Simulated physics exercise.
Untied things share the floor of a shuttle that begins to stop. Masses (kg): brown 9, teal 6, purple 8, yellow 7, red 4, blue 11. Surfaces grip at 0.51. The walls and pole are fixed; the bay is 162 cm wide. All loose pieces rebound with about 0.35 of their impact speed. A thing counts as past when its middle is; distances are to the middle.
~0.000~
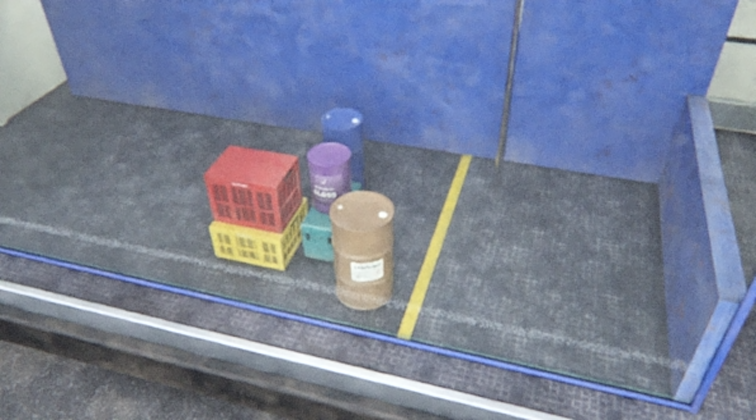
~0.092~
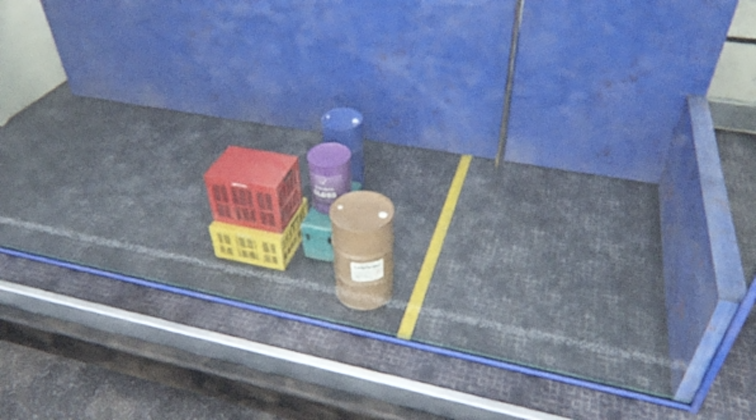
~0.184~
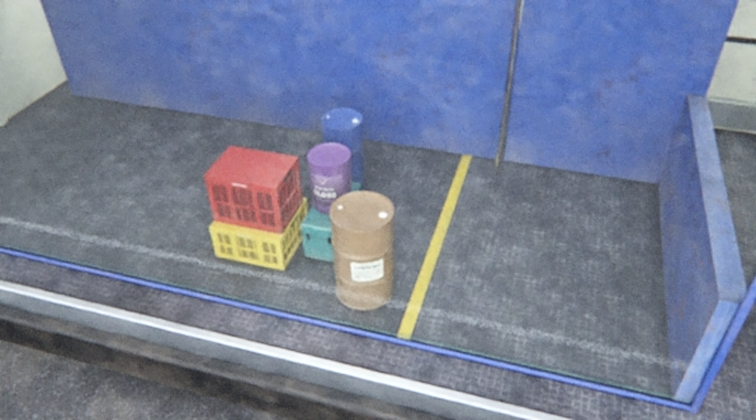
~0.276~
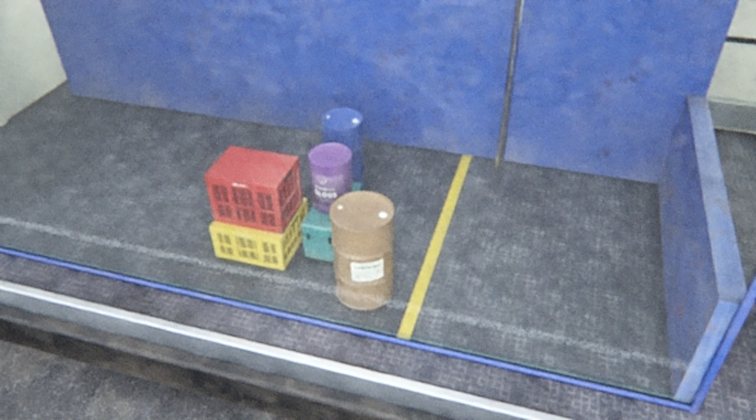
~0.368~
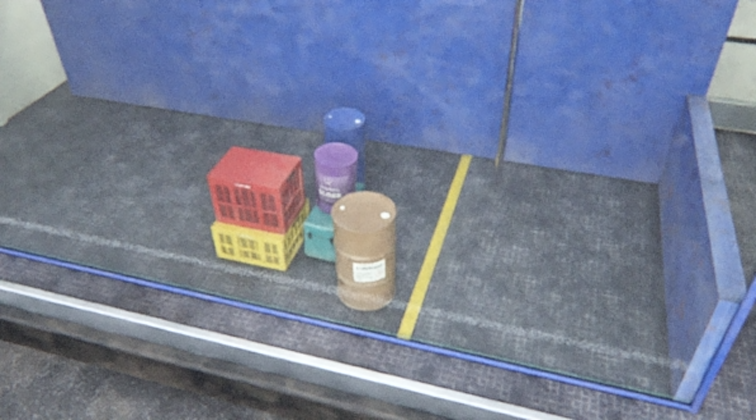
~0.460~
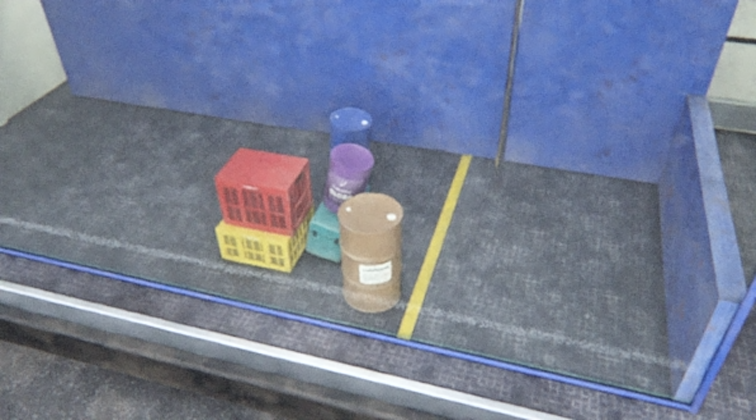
A cluster of crates and drums sits on the dark textured floor of a blue-walled bay, seen from above at a fixed angle. A red crate rests on a yellow one at left, beside a teal box, with purple and blue drums behind and a brown drum in front, near a yellow line. At first nothing moves, then the group shifts slightly right together, the purple drum leaning rightward.
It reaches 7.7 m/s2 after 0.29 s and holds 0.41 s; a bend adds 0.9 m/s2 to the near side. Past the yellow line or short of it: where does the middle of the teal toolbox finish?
The teal toolbox gets past the yellow line.
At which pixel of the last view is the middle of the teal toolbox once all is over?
At about (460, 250).
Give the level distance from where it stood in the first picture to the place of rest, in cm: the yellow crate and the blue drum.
Yellow crate 60, blue drum 80.
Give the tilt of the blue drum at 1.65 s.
About 90°.
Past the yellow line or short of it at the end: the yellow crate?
Yellow crate short of it.
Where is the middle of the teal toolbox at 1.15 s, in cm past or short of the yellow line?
Some 15 cm past it.
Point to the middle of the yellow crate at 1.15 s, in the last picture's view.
Near (354, 255).
After 0.75 s the teal toolbox is 26 cm short of the yellow line, tilted 85°, near (387, 231) in the last picture's view; the yellow crate 66 cm short of the yellow line, tilted 0°.
After 1.15 s the teal toolbox is 15 cm past the yellow line, tilted 90°, near (459, 250) in the last picture's view; the yellow crate 37 cm short of the yellow line, tilted 0°.
After 1.65 s the teal toolbox is 15 cm past the yellow line, tilted 90°, near (460, 250) in the last picture's view; the yellow crate 37 cm short of the yellow line, tilted 0°.
By 3.1 s, brown drum crosses the yellow line; teal toolbox crosses the yellow line; yellow crate stops short of the yellow line; blue drum crosses the yellow line.
